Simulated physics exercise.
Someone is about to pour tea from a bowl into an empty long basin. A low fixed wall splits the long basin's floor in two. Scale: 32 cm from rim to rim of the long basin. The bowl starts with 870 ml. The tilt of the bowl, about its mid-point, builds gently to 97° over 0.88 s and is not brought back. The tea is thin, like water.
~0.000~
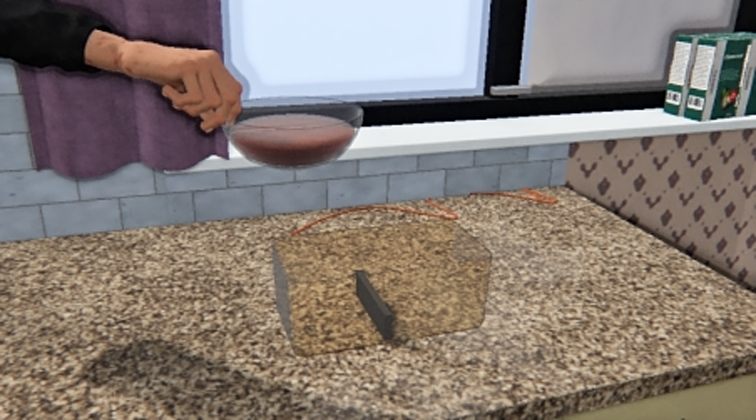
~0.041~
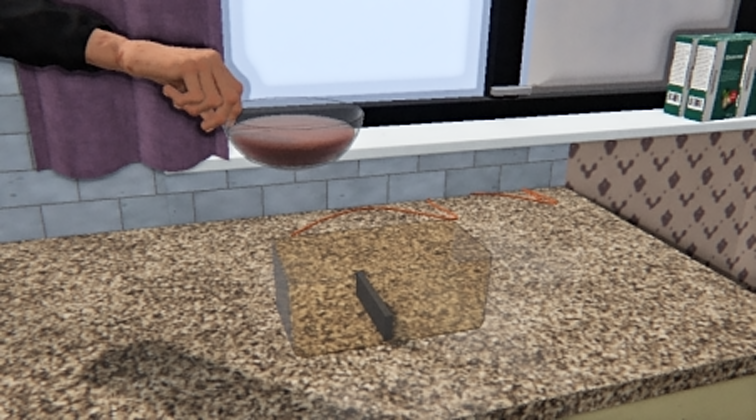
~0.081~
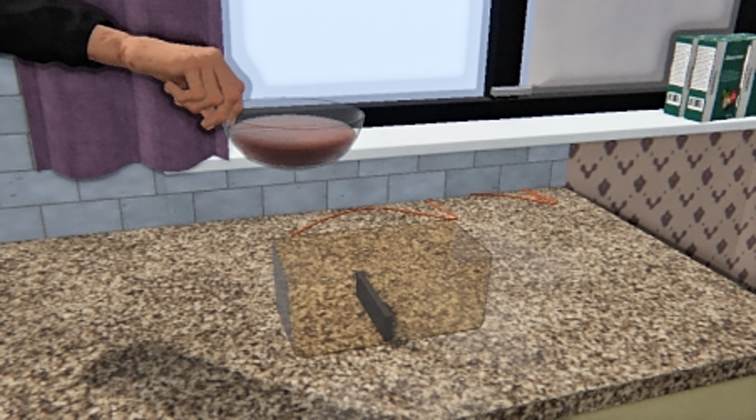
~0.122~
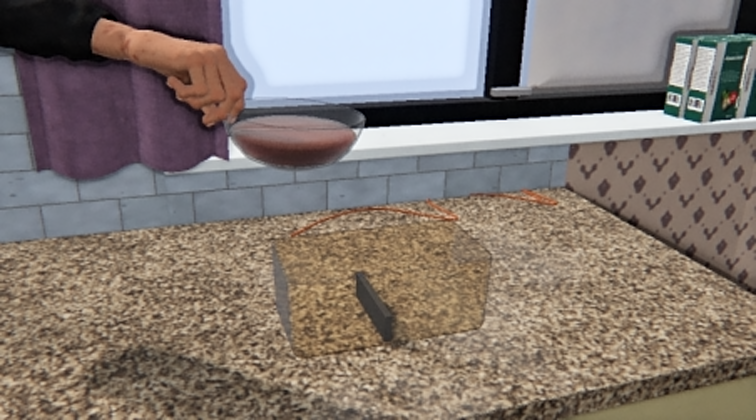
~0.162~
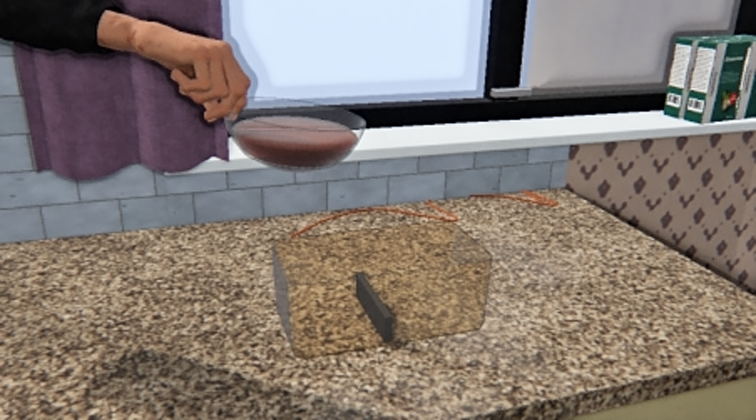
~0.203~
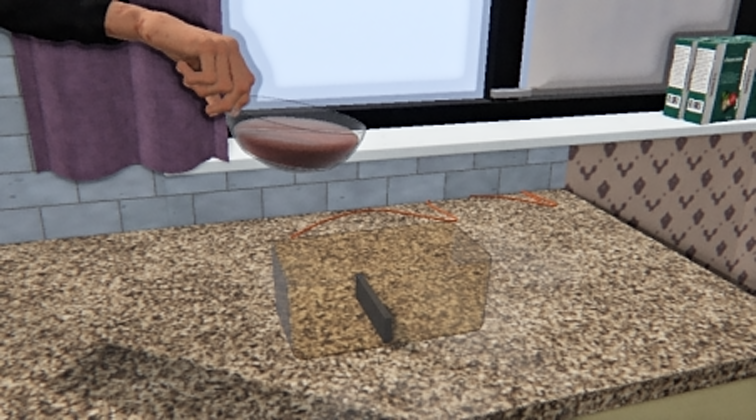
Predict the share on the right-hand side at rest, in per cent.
About 74 per cent.
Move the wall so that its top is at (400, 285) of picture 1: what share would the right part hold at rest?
In that case some 40 per cent.
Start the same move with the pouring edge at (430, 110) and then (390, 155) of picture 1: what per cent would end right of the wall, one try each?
First 70, then 85 per cent.
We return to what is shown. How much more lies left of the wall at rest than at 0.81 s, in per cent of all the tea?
Near 10 in a hundred.
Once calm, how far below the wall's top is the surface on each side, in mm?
Some 36 mm on the left and 20 mm on the right.
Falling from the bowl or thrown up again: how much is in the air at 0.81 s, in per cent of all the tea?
Some 9 per cent.
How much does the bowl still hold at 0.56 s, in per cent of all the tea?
About 38 per cent.
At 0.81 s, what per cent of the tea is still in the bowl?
Near 2 in a hundred.
After 0.56 s the tilt is 68° and 37 per cent is still to pour, 0 is left of the wall and 8 right of it.
After 0.81 s the tilt is 96° and 2 per cent is still to pour, 16 is left of the wall and 74 right of it.
After 1.09 s the tilt is 97° and 0 per cent is still to pour, 25 is left of the wall and 74 right of it.
After 1.38 s the tilt is 97° and 0 per cent is still to pour, 25 is left of the wall and 74 right of it.
In the end 25 per cent lies left of the wall, 74 right of it and 1 outside.
